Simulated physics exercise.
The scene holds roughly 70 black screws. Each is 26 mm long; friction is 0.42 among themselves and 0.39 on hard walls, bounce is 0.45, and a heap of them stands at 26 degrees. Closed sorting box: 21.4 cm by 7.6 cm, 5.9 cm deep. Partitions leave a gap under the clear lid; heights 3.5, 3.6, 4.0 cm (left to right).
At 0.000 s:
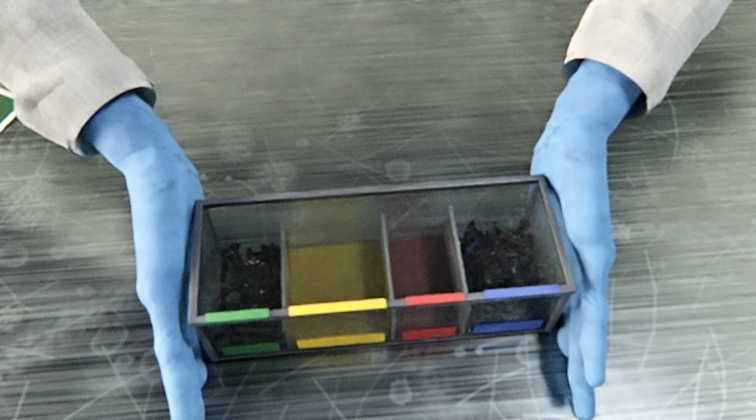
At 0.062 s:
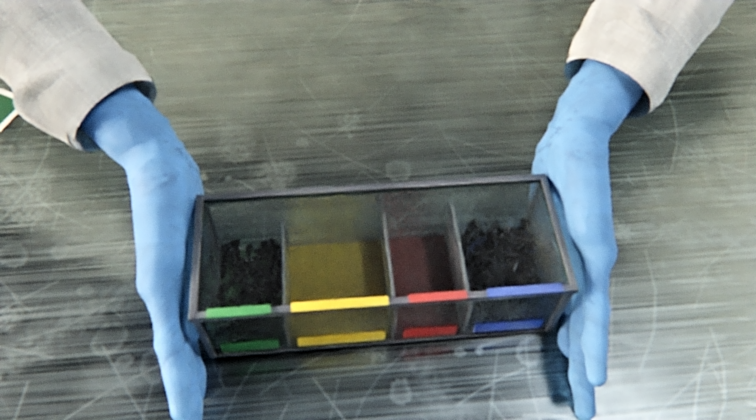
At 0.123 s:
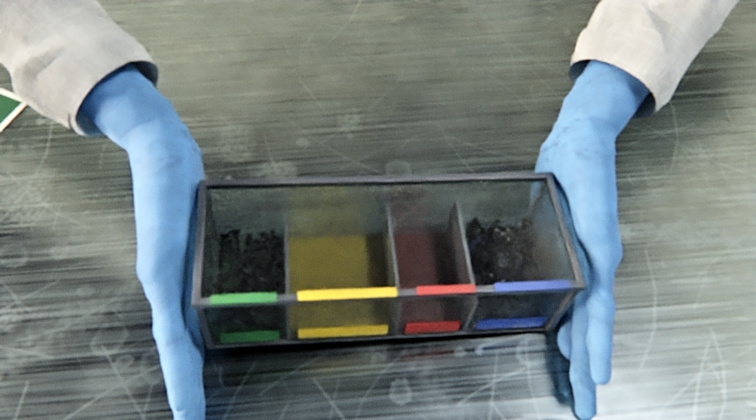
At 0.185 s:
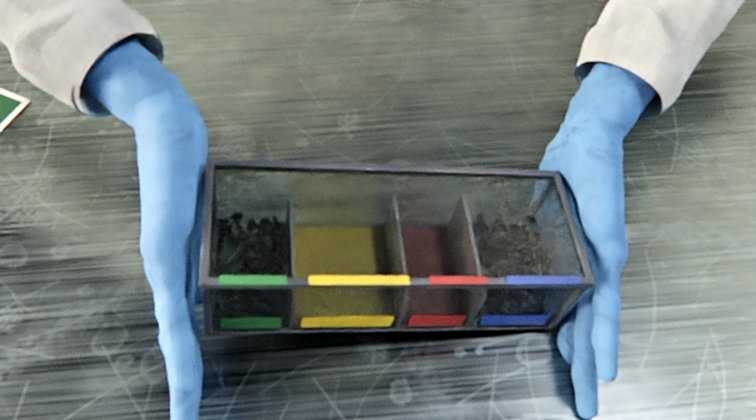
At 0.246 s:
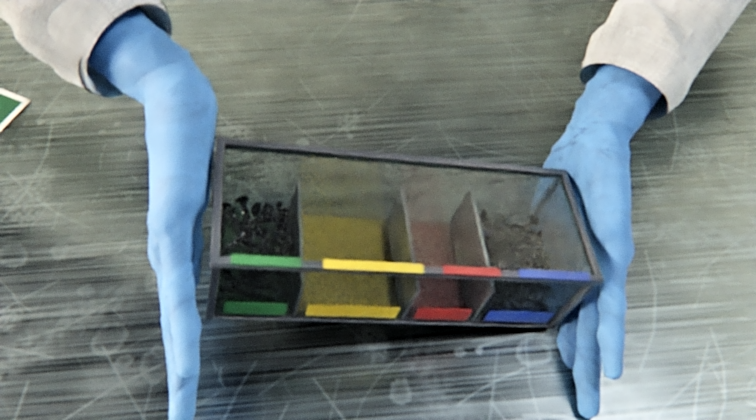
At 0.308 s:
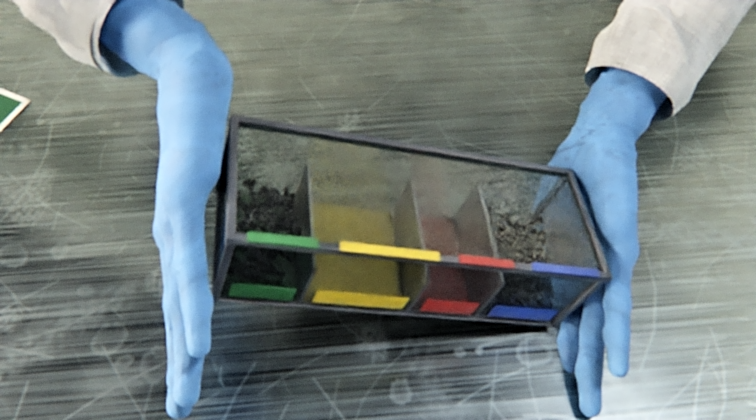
We see blue-gloved hands holding a clear-lidded box with four colour-marked compartments, dark pieces heaped in the green and blue ones. The hands tilt the box, raising its left side progressively higher than the right.
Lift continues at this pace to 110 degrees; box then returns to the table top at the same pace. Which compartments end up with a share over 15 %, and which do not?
In order: Red compartment: It'll probably finish at or short of fifteen percent of the pieces. Blue compartment: It'll probably finish past fifteen percent of the pieces. Green compartment: It'll probably finish at or short of fifteen percent of the pieces. Yellow compartment: It'll probably finish at or short of fifteen percent of the pieces.
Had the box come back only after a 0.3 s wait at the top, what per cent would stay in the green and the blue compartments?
Green 0, blue 100.
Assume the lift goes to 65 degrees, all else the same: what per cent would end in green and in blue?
In per cent, green gets 30 and blue gets 70.
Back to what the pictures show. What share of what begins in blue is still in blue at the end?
Something like 100 per cent.
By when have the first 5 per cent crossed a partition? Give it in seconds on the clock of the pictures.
1.50 s, roughly.
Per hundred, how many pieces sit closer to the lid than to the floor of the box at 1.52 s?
50 per cent, give or take.
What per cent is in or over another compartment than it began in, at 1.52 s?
At that instant it's around 10 per cent.
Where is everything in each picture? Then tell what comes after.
Box tilt 0 degrees, front corners at (197, 318) and (567, 287); blue 70 %, green 30 %, in the first frame.
Box tilt 1 degrees, front corners at (197, 314) and (570, 286), in the second frame.
Box tilt 5 degrees, front corners at (200, 300) and (576, 283), lowest corner right back, in the third frame.
Box tilt 10 degrees, front corners at (208, 280) and (585, 280), lowest corner right back, in the fourth frame.
Box tilt 15 degrees, front corners at (219, 259) and (594, 277), lowest corner right back, in the fifth frame.
Box tilt 20 degrees, front corners at (234, 235) and (603, 274), lowest corner right back; blue 70 %, green 30 %. The box's pace is about 80 degrees a second, in the sixth frame.
Then, at 1.52 s, tilt 110 degrees; blue 70 %, green 20 %, yellow 10 %.
After 2.33 s, tilt 49 degrees; red 5 %, blue 95 %.
After 3.16 s, tilt 0 degrees; red 5 %, blue 95 %.
By 3.6 s all is still; red 5 %, blue 95 %, green 0 %, yellow 0 %.
